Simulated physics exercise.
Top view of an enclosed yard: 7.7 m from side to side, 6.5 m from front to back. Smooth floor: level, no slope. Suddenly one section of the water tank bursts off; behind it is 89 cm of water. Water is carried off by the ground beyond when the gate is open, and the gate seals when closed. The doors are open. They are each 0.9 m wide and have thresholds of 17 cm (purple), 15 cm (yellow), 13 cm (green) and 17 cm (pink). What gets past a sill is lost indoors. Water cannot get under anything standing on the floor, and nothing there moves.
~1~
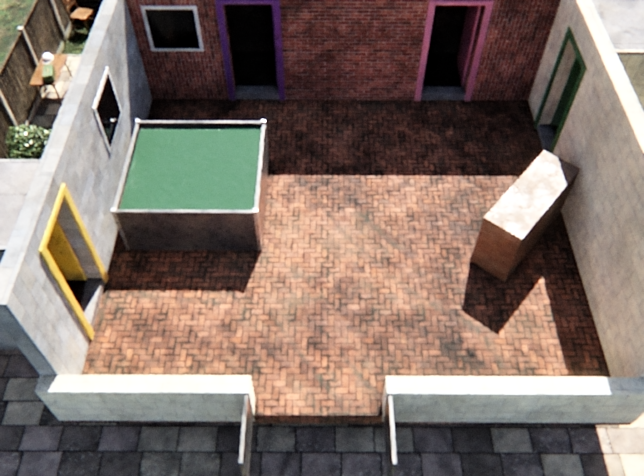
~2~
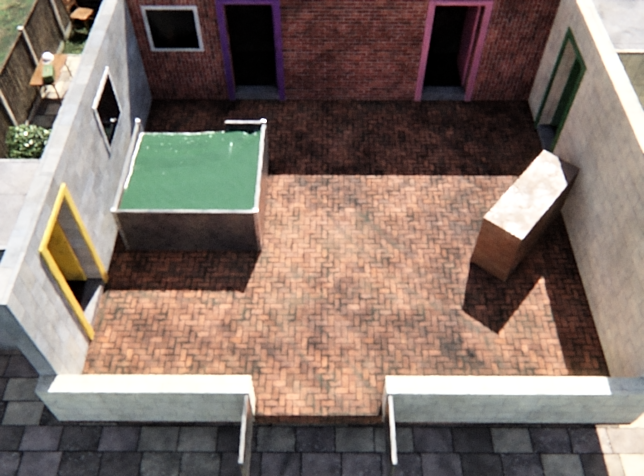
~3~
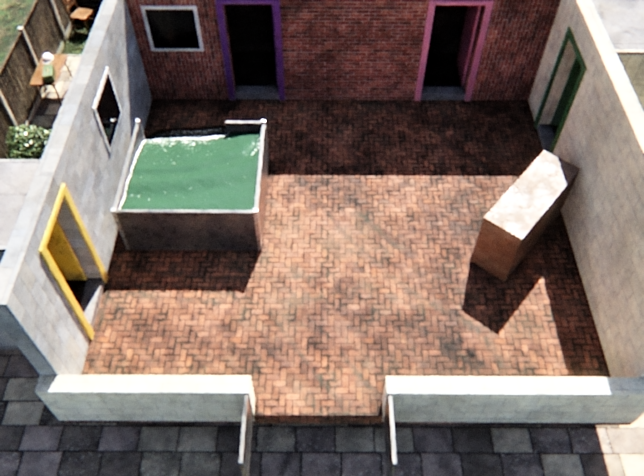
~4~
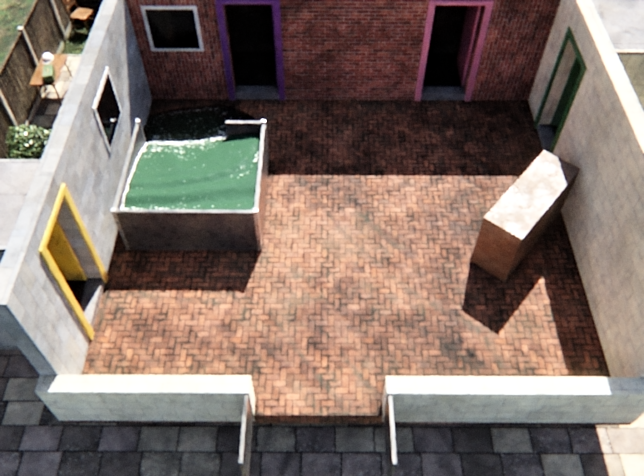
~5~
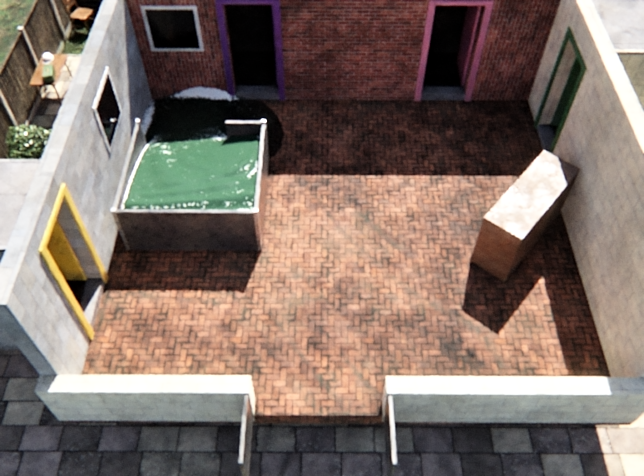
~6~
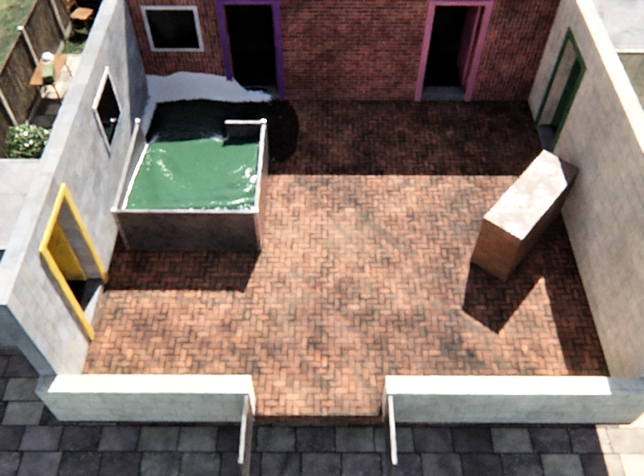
Water burst out through a gap in the far side of the green-looking tank on the left of a walled brick yard, then spread across the shaded floor to the back wall as the tank's surface rippled.
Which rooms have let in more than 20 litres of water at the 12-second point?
The room behind the purple door is above 20 litres; the room behind the yellow door is at or below 20 litres; the room behind the green door is above 20 litres; the room behind the pink door is at or below 20 litres.
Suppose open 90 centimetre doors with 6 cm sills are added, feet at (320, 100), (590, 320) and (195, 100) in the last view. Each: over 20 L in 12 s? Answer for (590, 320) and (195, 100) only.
Per doorway, in order: Insufficient / sufficient.
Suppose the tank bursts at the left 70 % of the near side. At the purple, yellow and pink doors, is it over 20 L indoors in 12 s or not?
Note: Purple short of the mark, yellow beyond the mark, pink short of the mark.
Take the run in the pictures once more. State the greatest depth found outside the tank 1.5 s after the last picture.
Depth: Approx. 54 cm.
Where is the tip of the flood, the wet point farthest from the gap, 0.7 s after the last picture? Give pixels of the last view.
That lands around (382, 100) in the last picture.
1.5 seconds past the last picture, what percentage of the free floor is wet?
About 25 per cent.
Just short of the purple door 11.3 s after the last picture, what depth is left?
7.0 cm.
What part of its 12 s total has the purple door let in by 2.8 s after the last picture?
Some 90 per cent by then.
Then, 0.7 s after the last picture water covers 15 % of the floor and is deepest (77 cm) near (153, 99); purple door 33 cm at the sill, 34 L in, yellow door not reached, green door not reached, pink door not reached.
Then, 1.5 s after the last picture water covers 25 % of the floor and is deepest (54 cm) near (161, 105); purple door 31 cm at the sill, 106 L in, yellow door not reached, green door not reached, pink door 4 cm at the sill, 0 L in.
Then, 2.8 s after the last picture water covers 55 % of the floor and is deepest (32 cm) near (524, 107); purple door 23 cm at the sill, 168 L in, yellow door 6 cm at the sill, 0 L in, green door 25 cm at the sill, 12 L in, pink door 7 cm at the sill, 0 L in.
Then, 6.3 s after the last picture water covers 85 % of the floor and is deepest (19 cm) near (455, 118); purple door 15 cm at the sill, 183 L in, yellow door 3 cm at the sill, 0 L in, green door 17 cm at the sill, 168 L in, pink door 14 cm at the sill, 0 L in.
Then, 11.3 s after the last picture water covers 100 % of the floor and is deepest (10 cm) near (541, 200); purple door 7 cm at the sill, 184 L in, yellow door 6 cm at the sill, 0 L in, green door 10 cm at the sill, 175 L in, pink door 10 cm at the sill, 1 L in.
